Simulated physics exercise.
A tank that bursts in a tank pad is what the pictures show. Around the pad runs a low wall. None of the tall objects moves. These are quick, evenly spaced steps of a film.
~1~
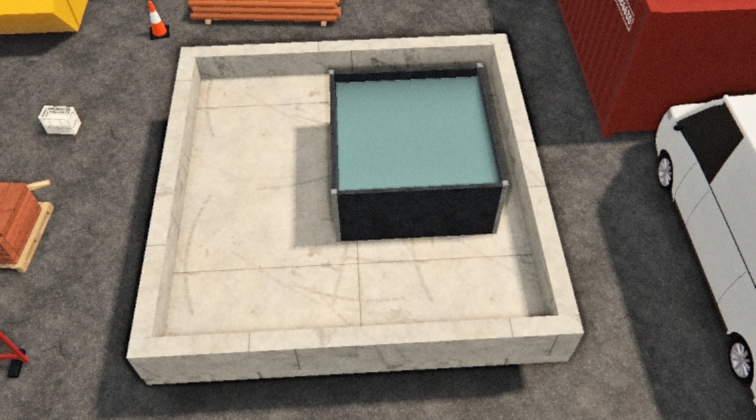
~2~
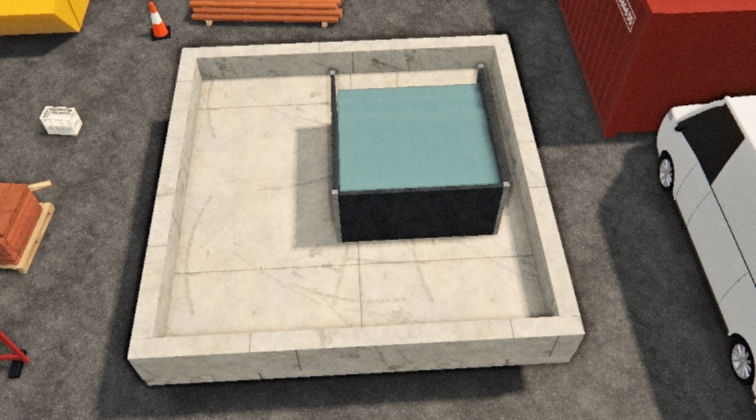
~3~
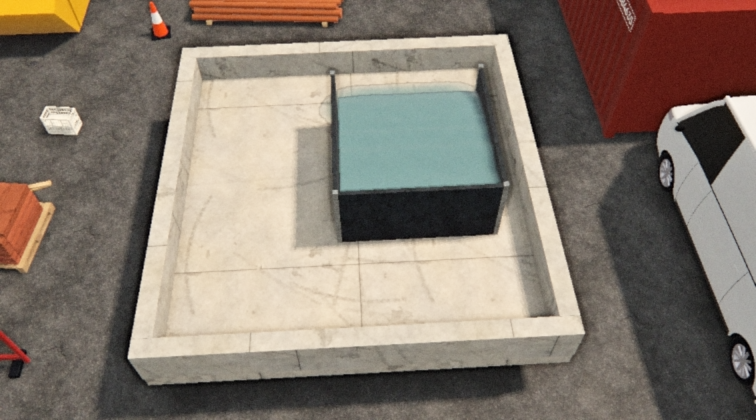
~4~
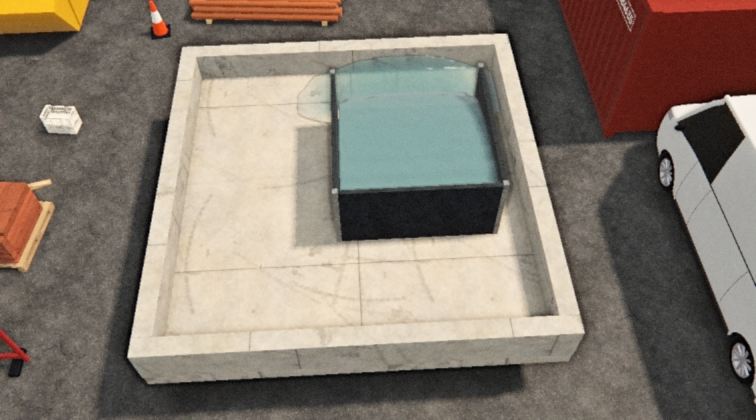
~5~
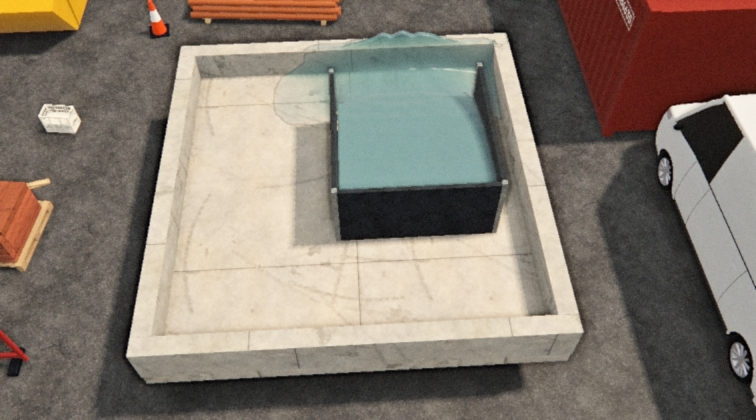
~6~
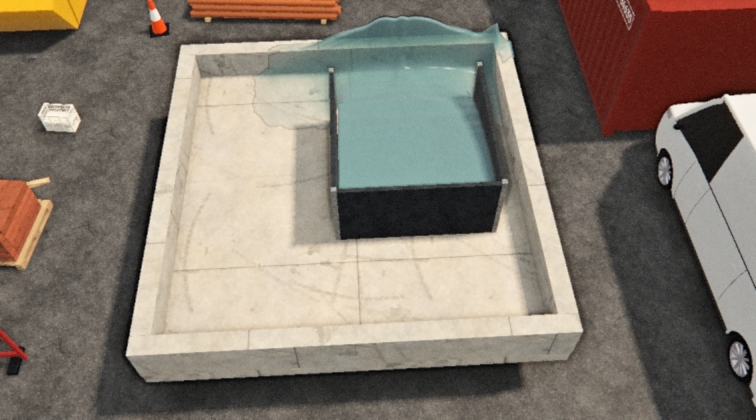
Water bursting from the far side of a dark open tank, spreading across the pale walled pad and surging over its low wall.
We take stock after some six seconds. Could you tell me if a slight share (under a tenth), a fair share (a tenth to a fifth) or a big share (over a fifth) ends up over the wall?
My read: A mid-range spill, from one tenth up to one fifth.
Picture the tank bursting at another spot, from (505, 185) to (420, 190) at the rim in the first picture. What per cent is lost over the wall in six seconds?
Close to 6 percent, I'd say.
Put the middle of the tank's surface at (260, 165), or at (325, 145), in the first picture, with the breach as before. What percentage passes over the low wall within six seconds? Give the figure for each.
10 and 10 per cent.
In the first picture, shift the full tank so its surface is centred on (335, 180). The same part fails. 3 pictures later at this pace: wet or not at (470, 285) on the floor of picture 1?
So at that place it's high and dry.
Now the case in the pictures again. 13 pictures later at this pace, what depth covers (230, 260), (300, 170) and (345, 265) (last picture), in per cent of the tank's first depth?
Going in order, that's 4, 0 and 0 %.
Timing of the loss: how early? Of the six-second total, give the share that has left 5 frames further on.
Close to 55 %.
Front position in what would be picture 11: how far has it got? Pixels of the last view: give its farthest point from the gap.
Best guess: Near (202, 82).
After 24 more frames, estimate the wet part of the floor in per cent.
Around 95 in a hundred.
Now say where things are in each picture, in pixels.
Still water in the water tank at (412, 129), in the first picture.
The front is at a hidden place, out from the gap on the water tank's far side, in the second picture.
The front is at a hidden place, out from the gap on the water tank's far side, in the third picture.
The front is at (493, 79), out from the gap on the water tank's far side, in the fourth picture.
The front is at (288, 77), out from the gap on the water tank's far side, in the fifth picture.
Water pours out on the water tank's far side and has run to (258, 77), in the sixth picture.
A moment on, water covers 25 % of the floor; the low wall has let 1 % over.
Next, water covers 30 % of the floor; the low wall has let 7 % over.
Then, water covers 55 % of the floor; the low wall has let 13 % over.
Later, water covers 80 % of the floor; the low wall has let 13 % over.
In the end, water covers 85 % of the floor; the low wall has let 13 % over.
